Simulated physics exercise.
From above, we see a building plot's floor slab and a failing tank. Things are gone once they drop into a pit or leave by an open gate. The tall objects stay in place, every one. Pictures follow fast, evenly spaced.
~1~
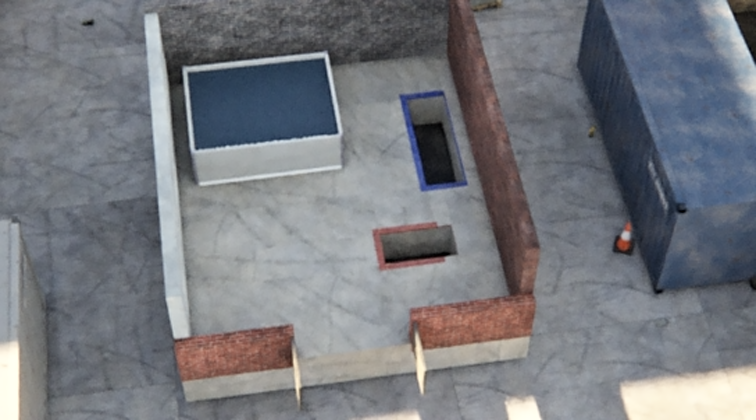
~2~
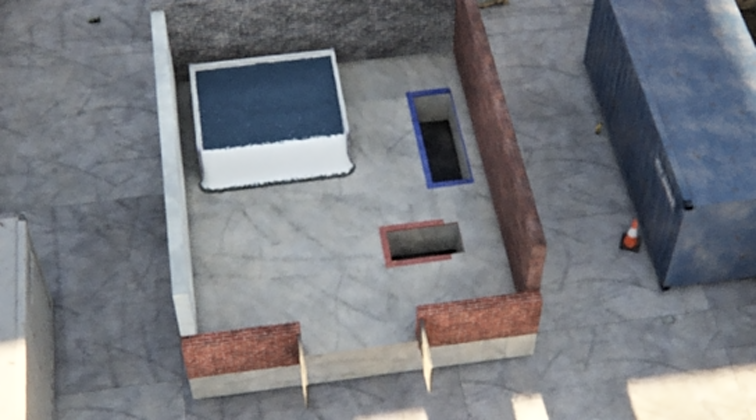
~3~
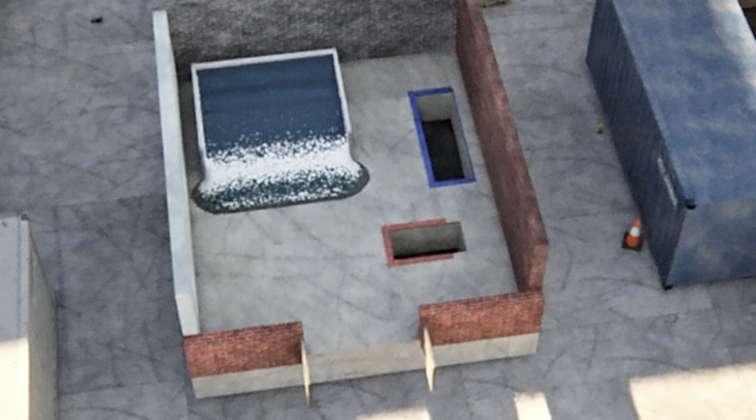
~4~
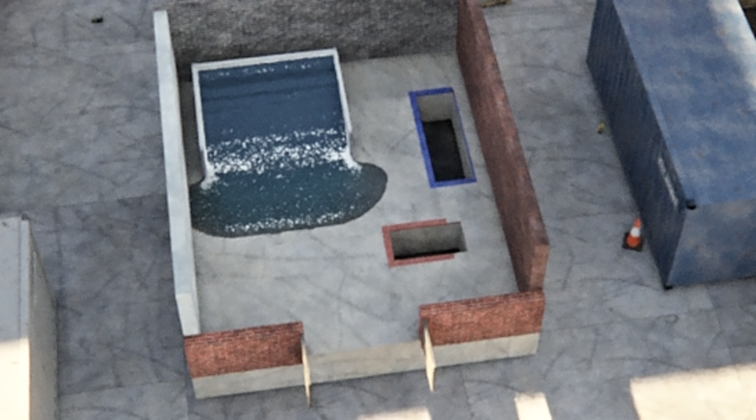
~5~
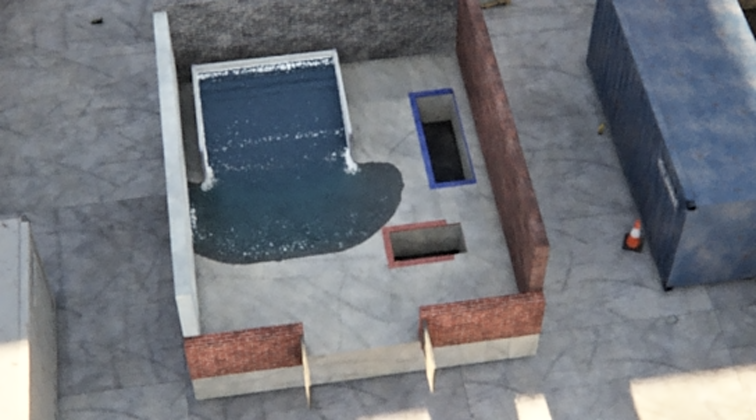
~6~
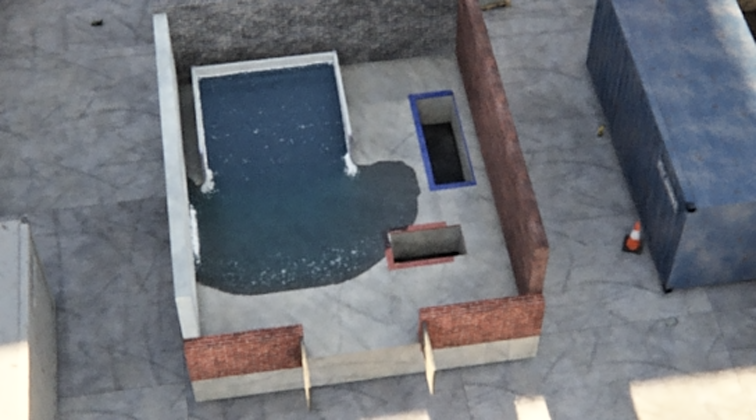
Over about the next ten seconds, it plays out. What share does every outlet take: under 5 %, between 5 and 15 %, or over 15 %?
Result: As it plays out the gate goes past fifteen per cent; as it plays out the red pit goes past fifteen per cent; as it plays out the blue pit sits in the middle - five to fifteen per cent.
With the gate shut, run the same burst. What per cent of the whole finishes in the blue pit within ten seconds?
Share for blue: 15 percent.
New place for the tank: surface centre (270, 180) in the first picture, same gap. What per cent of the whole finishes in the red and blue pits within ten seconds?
Parts in a hundred: Red 10, blue 6.
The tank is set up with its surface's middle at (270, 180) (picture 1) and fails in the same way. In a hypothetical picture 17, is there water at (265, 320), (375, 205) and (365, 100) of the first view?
Okay, first one got wet, second one high and dry, last one high and dry.
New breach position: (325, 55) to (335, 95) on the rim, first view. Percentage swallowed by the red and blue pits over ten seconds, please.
Per cent: Red 0, blue 65.
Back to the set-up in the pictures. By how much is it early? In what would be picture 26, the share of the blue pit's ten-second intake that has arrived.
By then roughly 0 percent of the ten-second total is in.
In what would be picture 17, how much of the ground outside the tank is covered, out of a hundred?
Some 60 per cent.
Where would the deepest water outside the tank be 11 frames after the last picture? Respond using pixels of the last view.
Somewhere near (204, 361).
A moment on, water covers 55 % of the floor; the gate 2 %, the red pit 1 %, the blue pit 0 %.
Next, water covers 60 % of the floor; the gate 9 %, the red pit 4 %, the blue pit 0 %.
Then, water covers 65 % of the floor; the gate 22 %, the red pit 6 %, the blue pit 0 %.
Later, water covers 75 % of the floor; the gate 30 %, the red pit 13 %, the blue pit 2 %.
In the end, water covers 90 % of the floor; the gate 35 %, the red pit 22 %, the blue pit 7 %.
